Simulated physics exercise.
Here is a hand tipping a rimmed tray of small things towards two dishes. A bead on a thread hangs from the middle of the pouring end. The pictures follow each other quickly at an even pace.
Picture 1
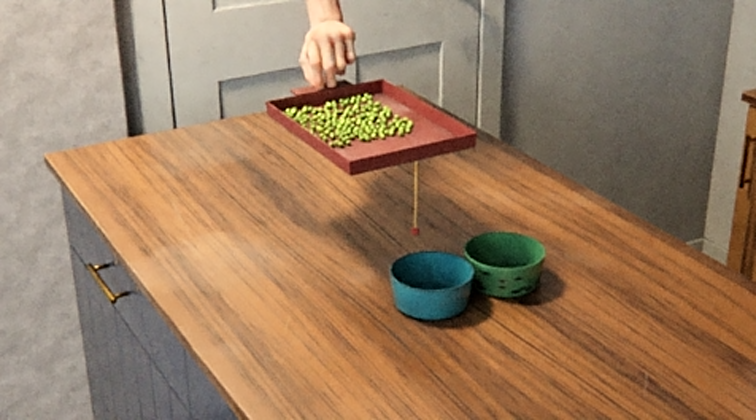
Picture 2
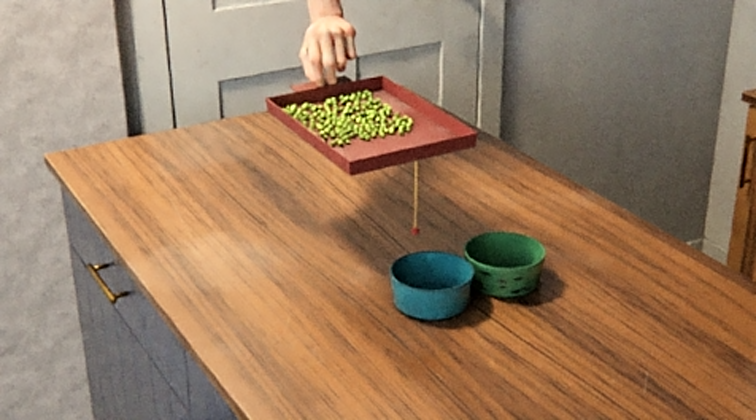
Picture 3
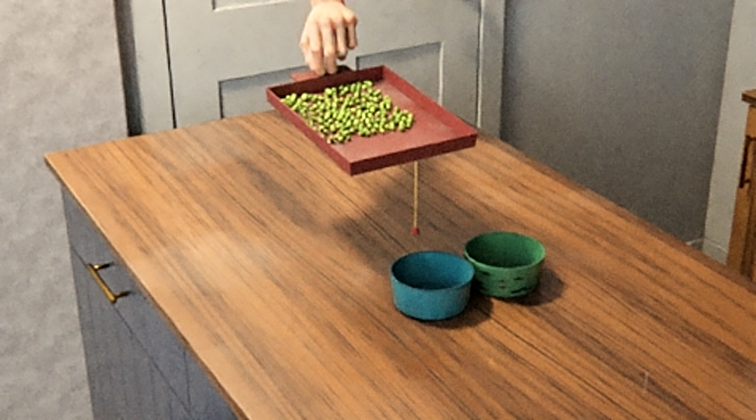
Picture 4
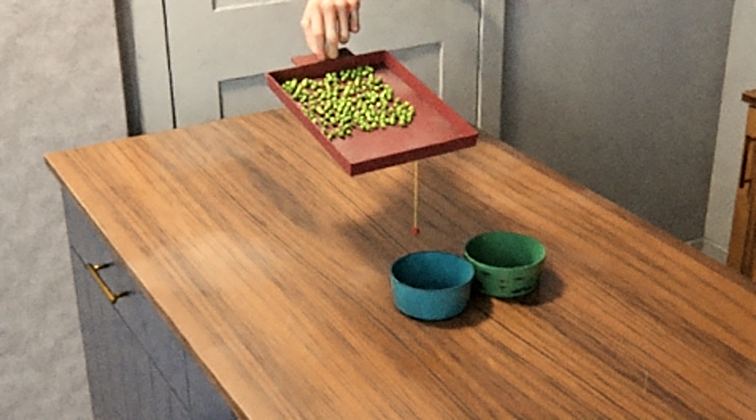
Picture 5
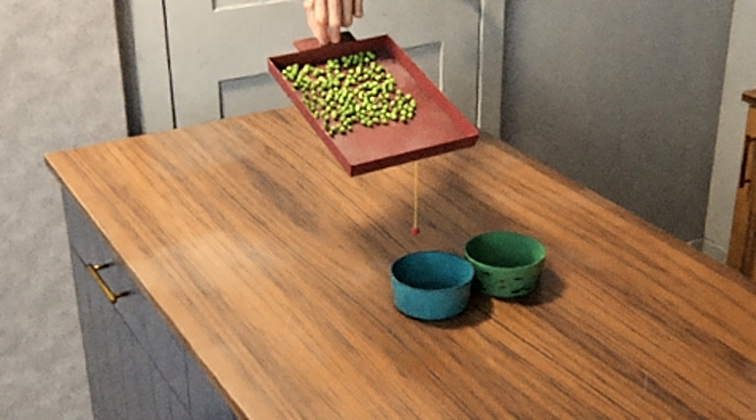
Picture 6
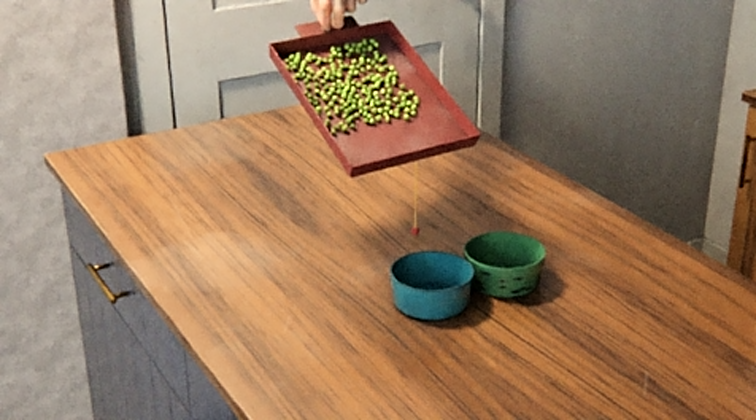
A hand raises the back of a red tray, tilting green peas above two bowls.
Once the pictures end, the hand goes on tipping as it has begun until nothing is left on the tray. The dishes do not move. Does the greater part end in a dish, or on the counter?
The two hold the larger part of the load.
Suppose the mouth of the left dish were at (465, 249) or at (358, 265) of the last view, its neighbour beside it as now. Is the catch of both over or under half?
The first try: The smaller part. The second: Over half.
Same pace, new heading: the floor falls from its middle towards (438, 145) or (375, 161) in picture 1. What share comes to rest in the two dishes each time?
Roughly 30 per cent, and 10 per cent.
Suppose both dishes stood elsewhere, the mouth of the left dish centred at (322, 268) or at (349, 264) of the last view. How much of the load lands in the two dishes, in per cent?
In turn 30 and 50 in a hundred.
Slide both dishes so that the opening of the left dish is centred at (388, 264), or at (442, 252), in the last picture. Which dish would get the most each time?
In turn: The dish on the left; the dish on the left.
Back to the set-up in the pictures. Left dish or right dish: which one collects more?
More ends in the dish on the left.
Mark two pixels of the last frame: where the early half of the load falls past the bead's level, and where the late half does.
Around (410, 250) and then (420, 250).
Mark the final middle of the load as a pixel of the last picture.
Near (430, 298).
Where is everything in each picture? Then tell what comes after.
In the first frame, corners of the pouring end near (350, 160) and (475, 132), level; middle of the load near (344, 122), dried peas; left dish near (454, 301); right dish near (528, 279); bead on its thread near (415, 231).
In the second frame, corners of the pouring end near (350, 160) and (475, 132), level; middle of the load near (344, 119).
In the third frame, corners of the pouring end near (351, 161) and (476, 132), tipped barely, level across its low end; middle of the load near (344, 112).
In the fourth frame, corners of the pouring end near (352, 162) and (477, 133), tipped a little, level across its low end; middle of the load near (345, 102).
In the fifth frame, corners of the pouring end near (352, 164) and (478, 133), tipped clearly, level across its low end; middle of the load near (346, 93).
In the sixth frame, corners of the pouring end near (353, 165) and (478, 134), tipped clearly, level across its low end; middle of the load near (349, 86), near two thirds on the move; left dish near (454, 301); right dish near (528, 279).
Shortly afterwards, tray tipped steeply; the bulk on the tray; only a few in the left dish; near a quarter in the air.
Next, tray tipped past a quarter turn; near two thirds on the tray; near a quarter in the left dish; only a few in the right dish; a little outside both; a little in the air.
Some moments later, tray tipped past a quarter turn; near half in the left dish; a little in the right dish; near a third outside both.
In the end, tray tipped past a quarter turn; near half in the left dish; a little in the right dish; near a third outside both.
